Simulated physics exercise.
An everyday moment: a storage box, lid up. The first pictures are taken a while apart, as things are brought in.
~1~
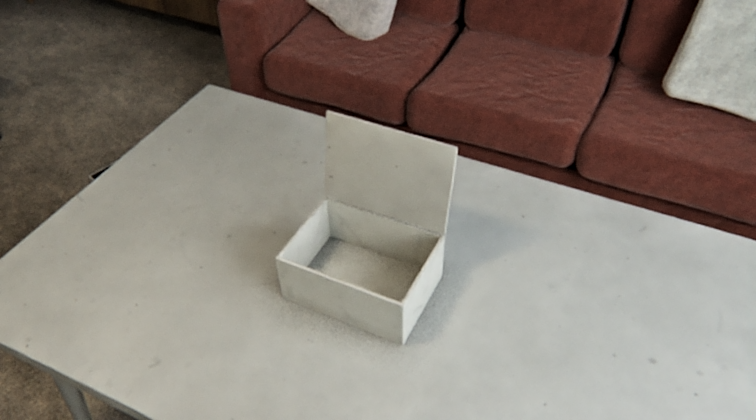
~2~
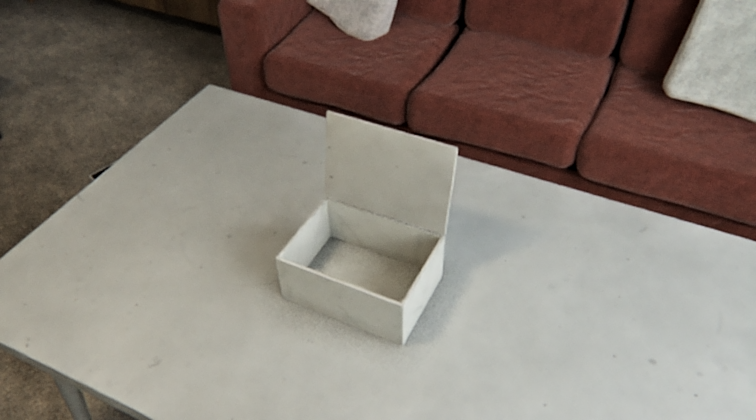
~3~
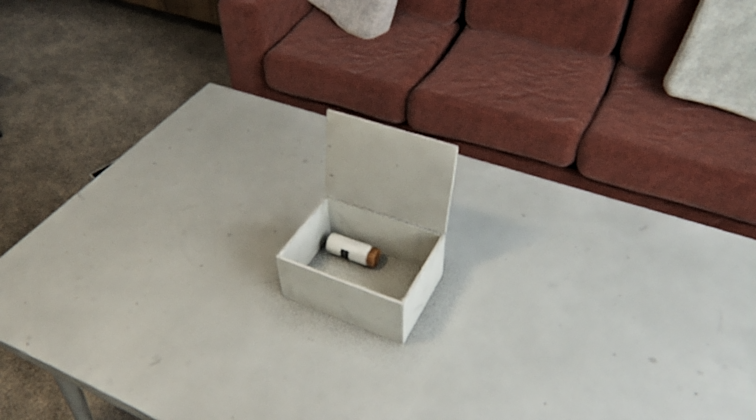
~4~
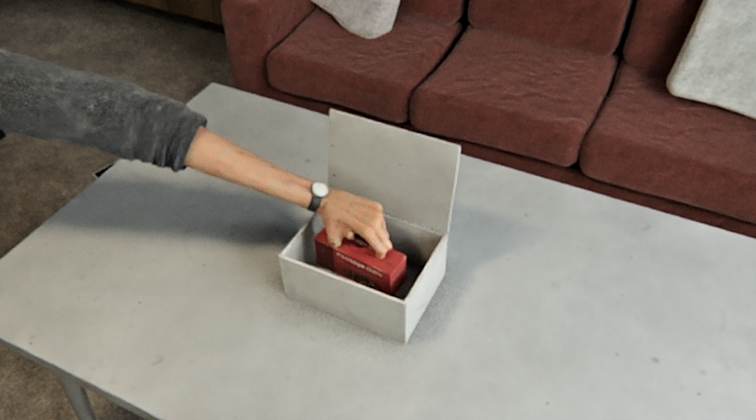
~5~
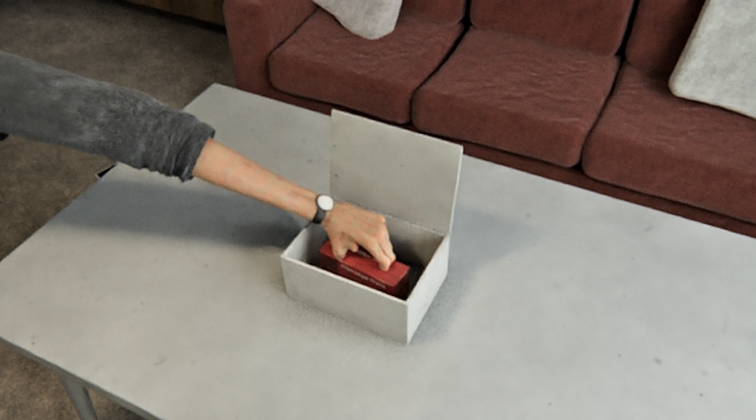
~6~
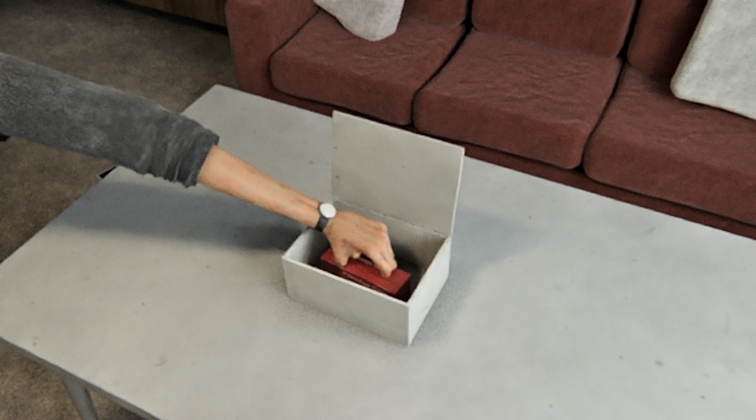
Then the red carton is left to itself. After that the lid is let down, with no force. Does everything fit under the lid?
It shuts flat.
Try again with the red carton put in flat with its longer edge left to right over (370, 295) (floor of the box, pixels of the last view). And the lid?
Then it shuts flat.
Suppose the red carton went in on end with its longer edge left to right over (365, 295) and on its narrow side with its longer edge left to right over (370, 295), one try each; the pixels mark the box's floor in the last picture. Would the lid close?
First try: It stays ajar; second try: It shuts flat.
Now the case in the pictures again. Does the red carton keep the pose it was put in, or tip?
The red carton stays as placed.
Then, 1.20 s later than the last frame, lid starting down.
Then, 1.80 s later than the last frame, lid 48° above the rim.
Then, 2.30 s later than the last frame, lid 13° above the rim.
When it is over, lid shut; both as before. End places, in pixels of the last picture, red carton near (366, 278).
